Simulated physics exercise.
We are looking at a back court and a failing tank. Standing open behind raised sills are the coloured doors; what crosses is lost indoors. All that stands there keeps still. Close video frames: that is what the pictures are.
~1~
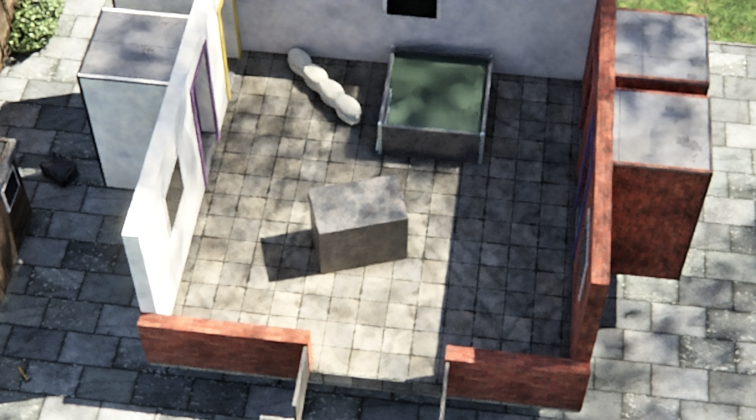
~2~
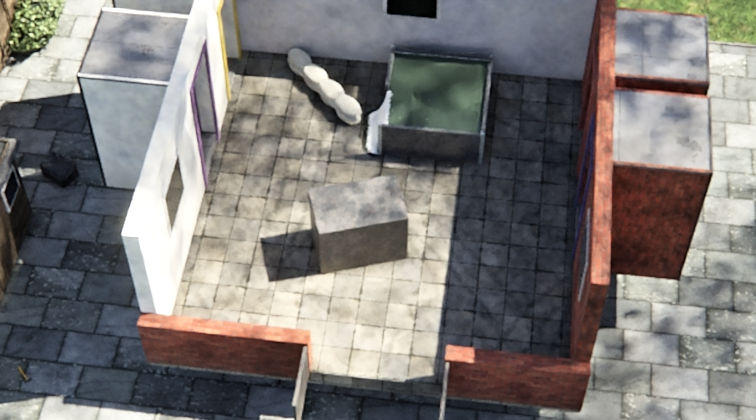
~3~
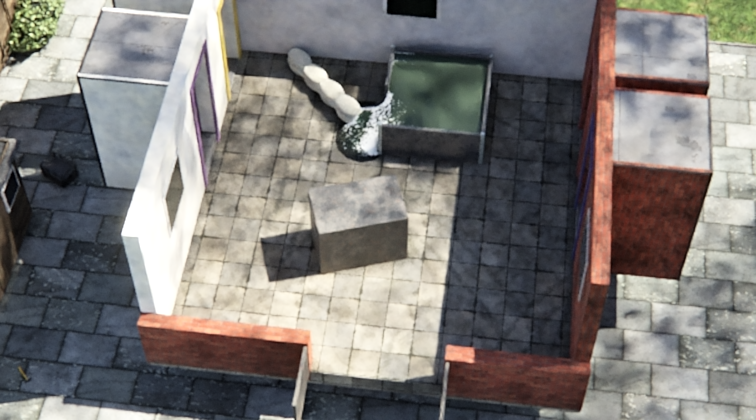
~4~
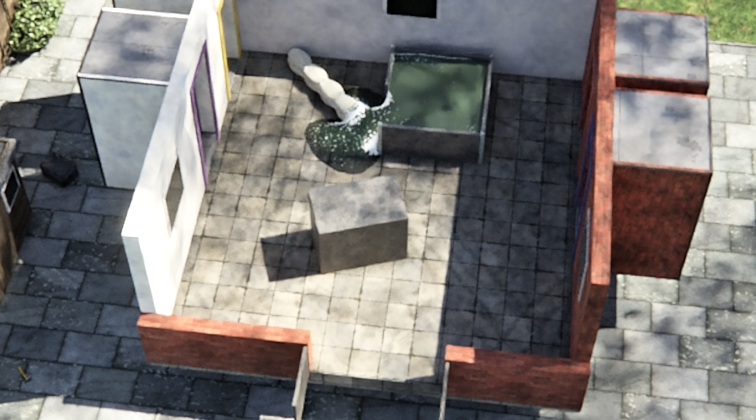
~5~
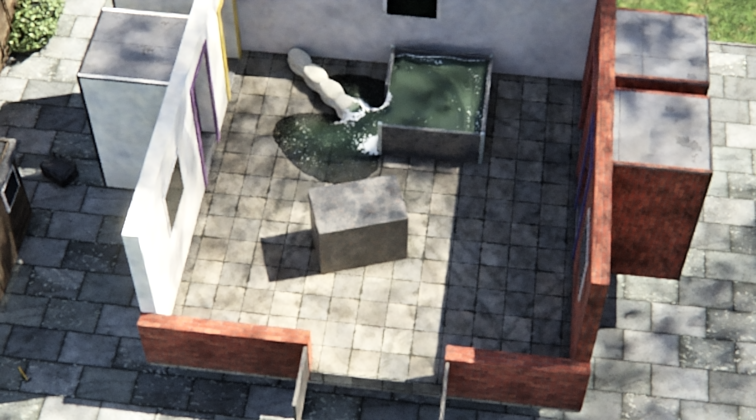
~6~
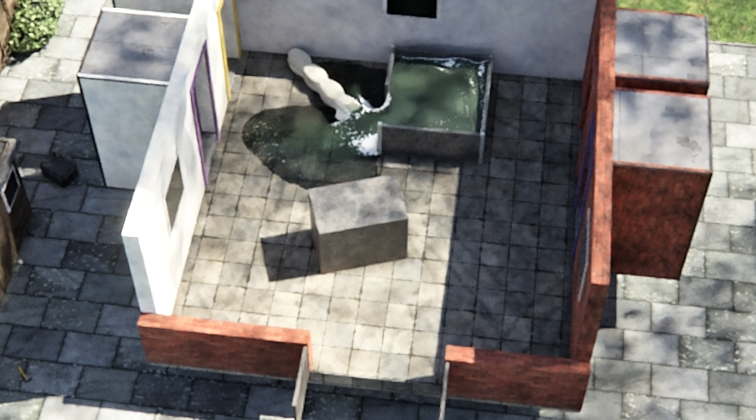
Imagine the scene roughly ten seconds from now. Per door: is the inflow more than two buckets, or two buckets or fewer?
Yellow door - more than two; blue door - two or fewer; red door - two or fewer; purple door - two or fewer.
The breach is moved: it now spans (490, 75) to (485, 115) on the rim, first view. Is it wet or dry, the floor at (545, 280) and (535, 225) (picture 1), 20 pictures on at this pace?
First place drenched, second place drenched.
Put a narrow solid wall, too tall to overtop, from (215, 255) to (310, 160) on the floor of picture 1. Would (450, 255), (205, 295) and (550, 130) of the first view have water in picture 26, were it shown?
Results in order: Bone-dry / swamped / bone-dry.
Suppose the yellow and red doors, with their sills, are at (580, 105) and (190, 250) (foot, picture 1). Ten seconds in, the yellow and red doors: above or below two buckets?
Note: Yellow does not reach the limit, red beats the limit.
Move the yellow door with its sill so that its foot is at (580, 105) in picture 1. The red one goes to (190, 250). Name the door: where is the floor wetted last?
Answer: The blue one.
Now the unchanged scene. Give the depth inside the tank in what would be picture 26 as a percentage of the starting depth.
Near 38 in a hundred.
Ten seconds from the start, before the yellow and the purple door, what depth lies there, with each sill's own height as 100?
First 90 percent, then 20 percent.
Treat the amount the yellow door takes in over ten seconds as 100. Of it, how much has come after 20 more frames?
Roughly 35 %.
A moment on, water covers 25 % of the floor; the yellow door not reached, the blue door not reached, the red door not reached, the purple door wet at the sill, nothing in.
Next, water covers 35 % of the floor; the yellow door under two buckets in, the blue door not reached, the red door not reached, the purple door wet at the sill, nothing in.
Then, water covers 40 % of the floor; the yellow door over two buckets in, the blue door not reached, the red door not reached, the purple door wet at the sill, nothing in.
Later, water covers 70 % of the floor; the yellow door over two buckets in, the blue door not reached, the red door wet at the sill, nothing in, the purple door wet at the sill, nothing in.
In the end, water covers 80 % of the floor; the yellow door over two buckets in, the blue door wet at the sill, nothing in, the red door wet at the sill, nothing in, the purple door wet at the sill, nothing in.
